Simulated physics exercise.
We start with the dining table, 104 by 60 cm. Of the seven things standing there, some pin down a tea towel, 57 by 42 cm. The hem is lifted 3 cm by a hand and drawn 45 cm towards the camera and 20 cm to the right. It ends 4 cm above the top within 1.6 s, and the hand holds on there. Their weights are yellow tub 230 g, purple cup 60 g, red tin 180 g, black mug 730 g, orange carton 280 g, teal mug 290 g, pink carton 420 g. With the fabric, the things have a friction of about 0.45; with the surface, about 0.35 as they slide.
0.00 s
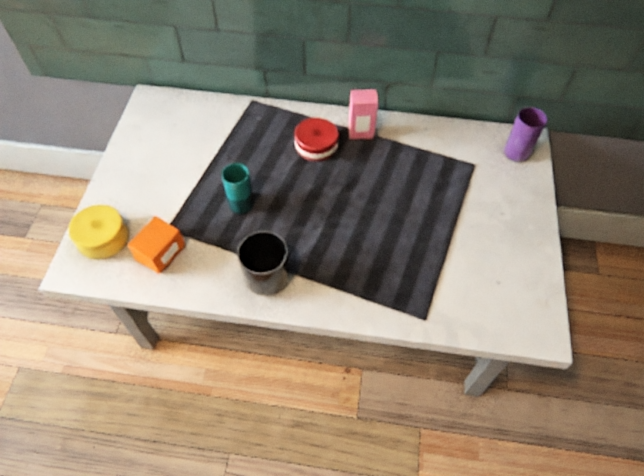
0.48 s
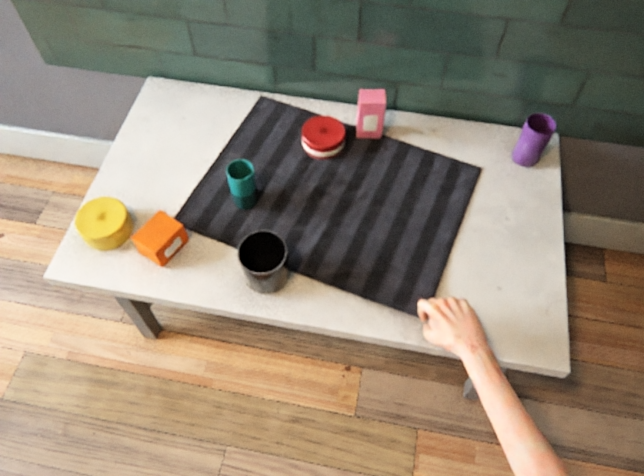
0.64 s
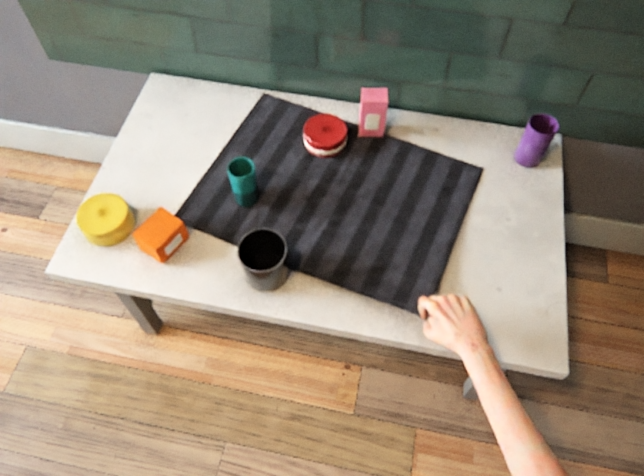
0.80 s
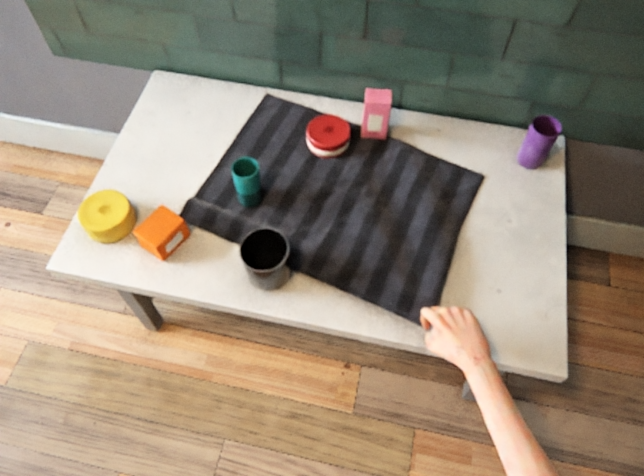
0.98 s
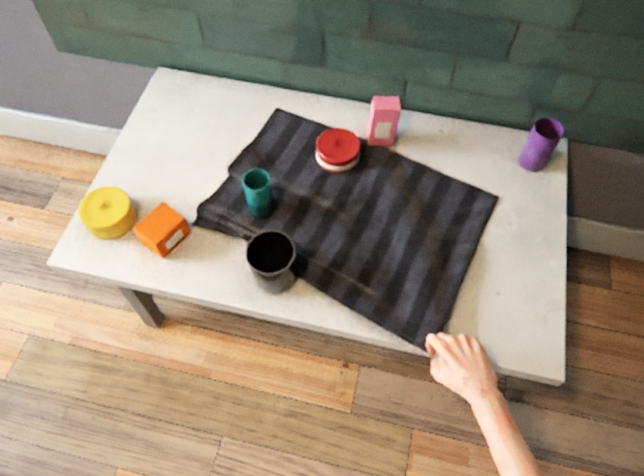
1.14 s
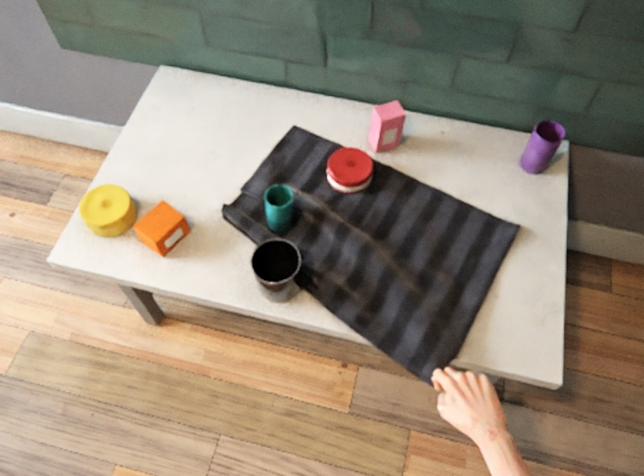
A hand grips the dark striped cloth's corner and pulls it toward the table's front edge, shifting items on it.
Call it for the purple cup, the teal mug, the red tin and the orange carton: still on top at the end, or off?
Call: Purple cup: Still on top, teal mug: Off, red tin: Still on top, orange carton: Still on top.
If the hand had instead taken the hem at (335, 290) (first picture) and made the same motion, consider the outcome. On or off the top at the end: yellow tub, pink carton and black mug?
Log - yellow tub: Still on top; pink carton: Still on top; black mug: Off the top.
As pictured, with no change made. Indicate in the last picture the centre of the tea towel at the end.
Its centre lands at about (449, 402).
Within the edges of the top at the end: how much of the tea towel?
Share within the edges: Approx. 25 %.
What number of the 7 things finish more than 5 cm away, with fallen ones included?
In total, 3 of them qualify.
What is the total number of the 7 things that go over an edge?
That gives 2.
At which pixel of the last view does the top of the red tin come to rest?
It comes to rest close to (463, 319).
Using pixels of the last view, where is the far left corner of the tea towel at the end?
It settles at roughly (399, 240).
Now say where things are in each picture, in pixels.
In the first frame, shows, purple cup (533, 117); teal mug (235, 173); red tin (317, 132); orange carton (153, 237); tea towel corners (252, 100) (475, 164) (425, 320).
In the second frame, shows, tea towel corners (261, 95) (482, 168); grip (425, 320).
In the third frame, shows, tea towel corners (264, 93) (483, 169); grip (425, 318).
In the fourth frame, shows, teal mug (245, 167); pink carton (378, 96); red tin (329, 130); tea towel corners (267, 94) (485, 176); grip (428, 328).
In the fifth frame, shows, teal mug (256, 179); pink carton (385, 103); black mug (271, 251); tea towel corners (276, 108) (499, 196); grip (433, 355).
In the sixth frame, shows, purple cup (550, 131); teal mug (278, 196); red tin (351, 164); orange carton (159, 221); tea towel corners (222, 217) (294, 125) (520, 225); grip (440, 390).
At 1.4 s, 85 % of the tea towel is still over the top; teal mug 24 cm off its start, red tin 24 cm off its start, black mug 9 cm off its start.
At 1.7 s, 60 % of the tea towel is still over the top; red tin 39 cm off its start, teal mug 38 cm off its start, black mug 18 cm off its start.
At 2.0 s, 30 % of the tea towel is still over the top; teal mug 51 cm off its start at (374, 396), red tin 50 cm off its start at (458, 305), black mug over the edge.
At 2.2 s, 25 % of the tea towel is still over the top; teal mug over the edge, red tin 52 cm off its start, black mug over the edge.
At 3.8 s, 25 % of the tea towel is still over the top; teal mug over the edge, red tin 53 cm off its start at (463, 319), orange carton 0 cm off its start at (159, 221), purple cup 0 cm off its start at (550, 131).
